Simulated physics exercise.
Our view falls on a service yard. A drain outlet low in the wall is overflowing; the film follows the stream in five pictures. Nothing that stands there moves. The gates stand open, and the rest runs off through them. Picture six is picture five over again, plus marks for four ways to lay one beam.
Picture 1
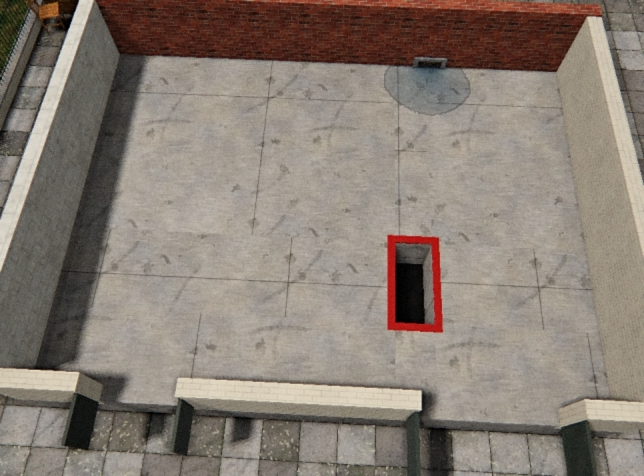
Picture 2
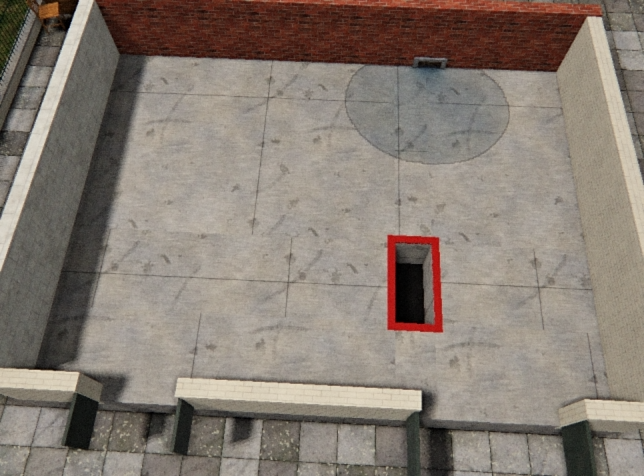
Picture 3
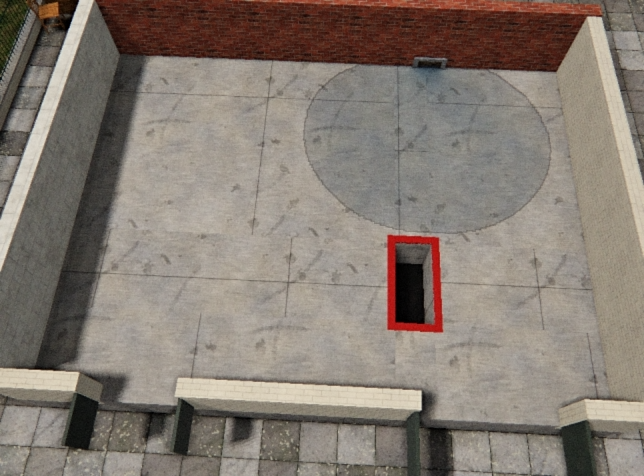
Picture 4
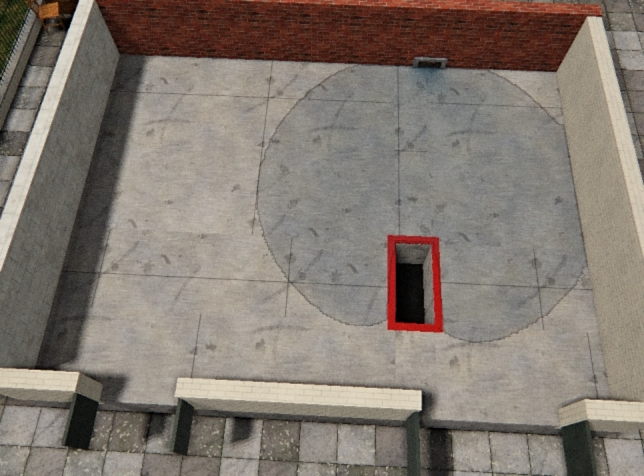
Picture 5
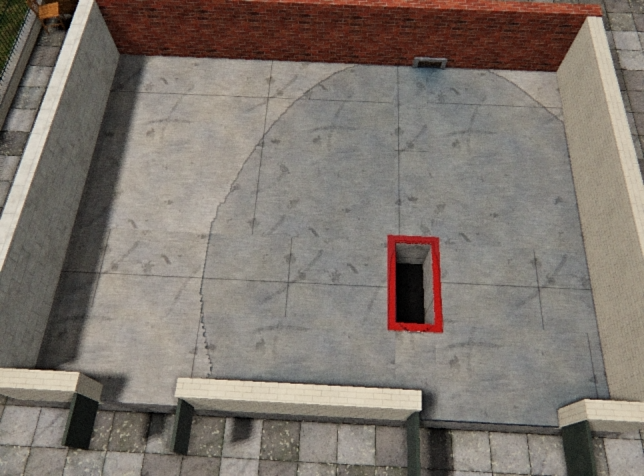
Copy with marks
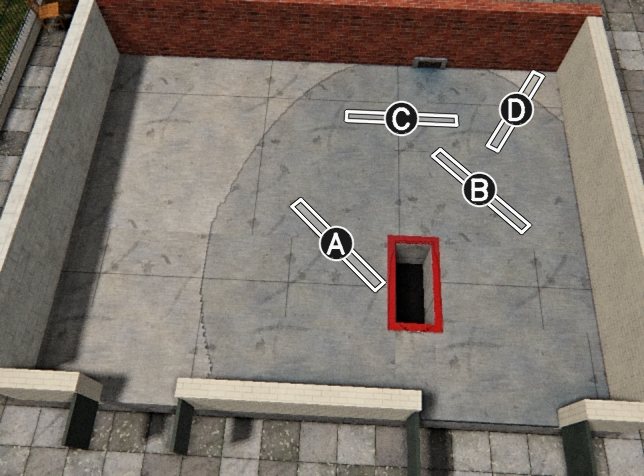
A thin, bluish sheet of water spreads from a small outlet at the foot of the red brick back wall, across a grey concrete yard seen from high above. Pale walls flank the yard, gaps open in the low front wall, and a red-rimmed rectangular gully sits right of centre. The rounded patch widens forward, reaches and surrounds the gully, then covers most of the right side, while the camera stays still.
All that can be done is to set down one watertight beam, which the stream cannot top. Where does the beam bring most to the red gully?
Go for A.
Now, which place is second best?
Here it is place D.
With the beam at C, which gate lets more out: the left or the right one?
The right gate.
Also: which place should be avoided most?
It is C.
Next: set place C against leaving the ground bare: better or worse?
Place C is worse.
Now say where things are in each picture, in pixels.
Outfall at (429, 63); red gully at (414, 282); open gate at (147, 387); open gate at (485, 405); water covers 3 % of the ground and shows as far out as (413, 107); red gully still dry.
Water covers 10 % of the ground and shows as far out as (435, 160); red gully still dry.
Water covers 23 % of the ground and shows as far out as (394, 223); red gully still dry.
Water covers 41 % of the ground and shows as far out as (328, 311); red gully taking water.
59 % of the ground is wet; red gully taking water.
On the marked copy, A from (296, 203) to (379, 286); B from (436, 152) to (525, 228); C from (346, 116) to (456, 120); D from (492, 148) to (538, 74).
With A, about 48 % of the stream runs into the red gully, about 51 % out by the gates.
With B, about 15 % of the stream runs into the red gully, about 84 % out by the gates.
With C, about 3 % of the stream runs into the red gully, about 96 % out by the gates.
With D, about 33 % of the stream runs into the red gully, about 67 % out by the gates.
